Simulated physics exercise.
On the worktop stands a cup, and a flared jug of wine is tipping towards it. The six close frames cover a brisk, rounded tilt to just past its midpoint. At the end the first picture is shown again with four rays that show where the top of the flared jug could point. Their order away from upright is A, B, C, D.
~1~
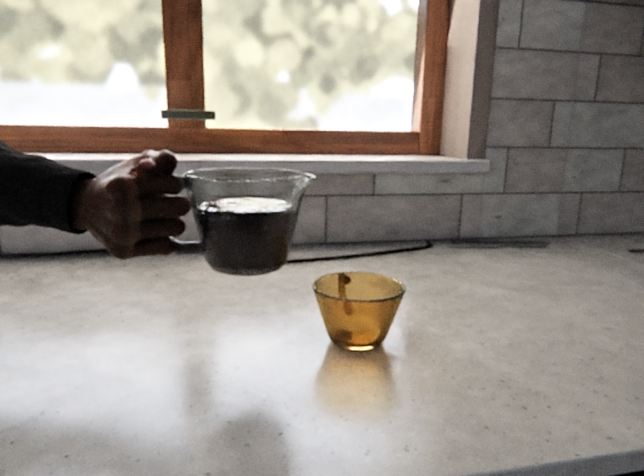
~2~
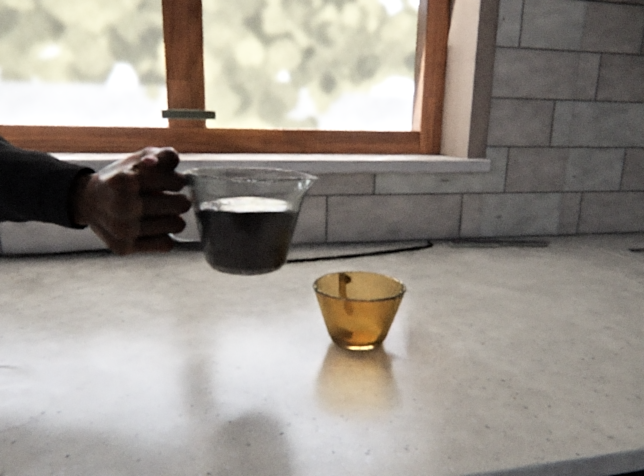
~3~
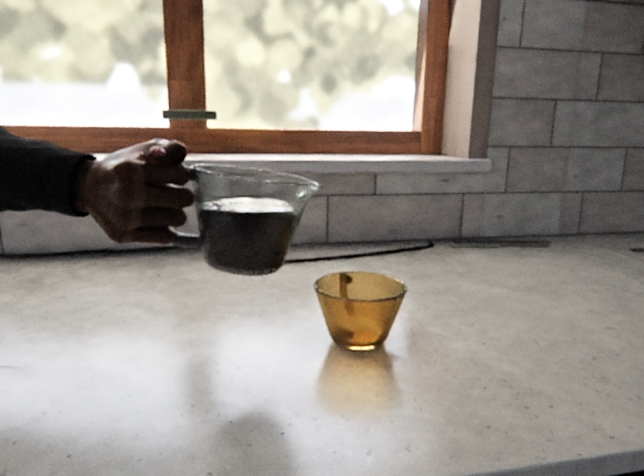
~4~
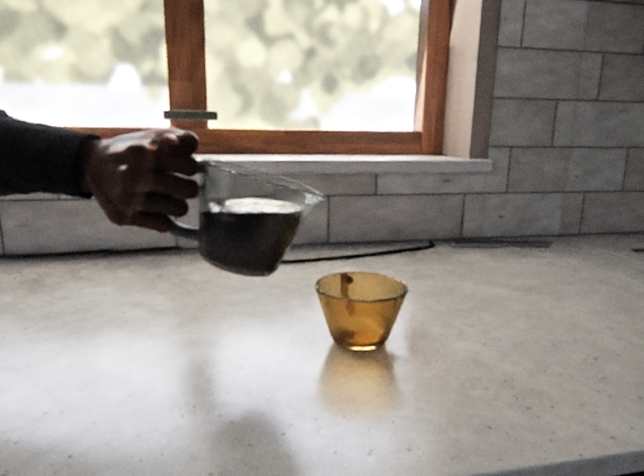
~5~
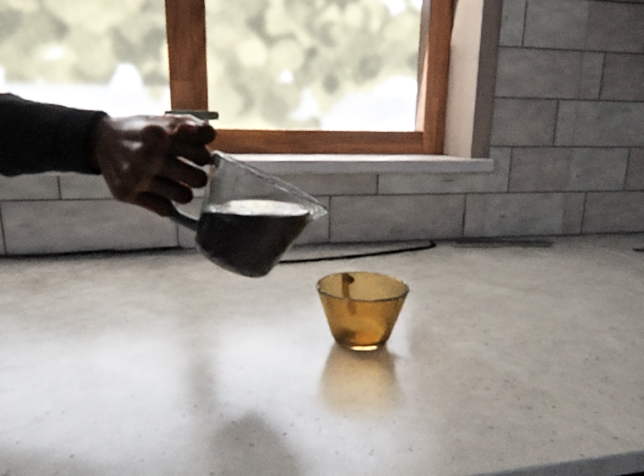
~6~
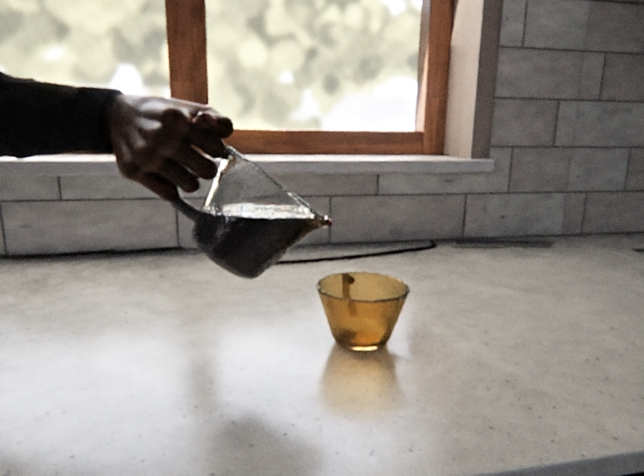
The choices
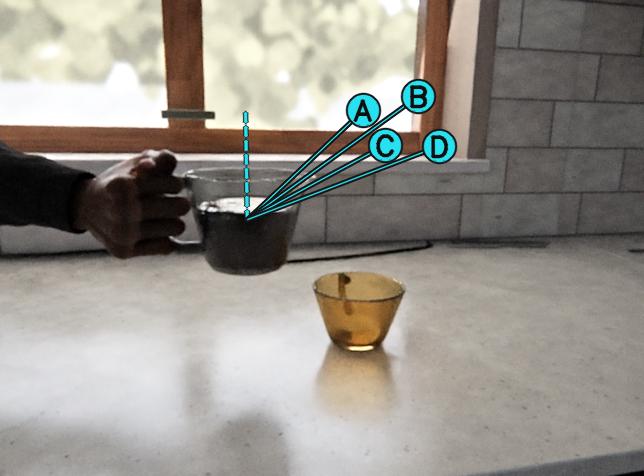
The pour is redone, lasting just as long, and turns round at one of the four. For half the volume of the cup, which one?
B beats the others.
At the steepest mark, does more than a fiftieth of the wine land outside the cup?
Yes, it does.
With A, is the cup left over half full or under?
Under.
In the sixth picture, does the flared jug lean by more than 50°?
No, it does not.
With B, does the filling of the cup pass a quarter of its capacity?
Yes, it does.
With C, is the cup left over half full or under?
Over half.
In cyan, A at (350, 122); B at (404, 106); C at (370, 153); D at (423, 152).
For tilt A, the cup ends with about 35 % of what it can hold.
For tilt B, the cup ends with about 57 % of what it can hold.
For tilt C, the cup ends with about 74 % of what it can hold; 5 % of the wine is spilt.
For tilt D, the cup ends with about 79 % of what it can hold; 16 % of the wine is spilt.
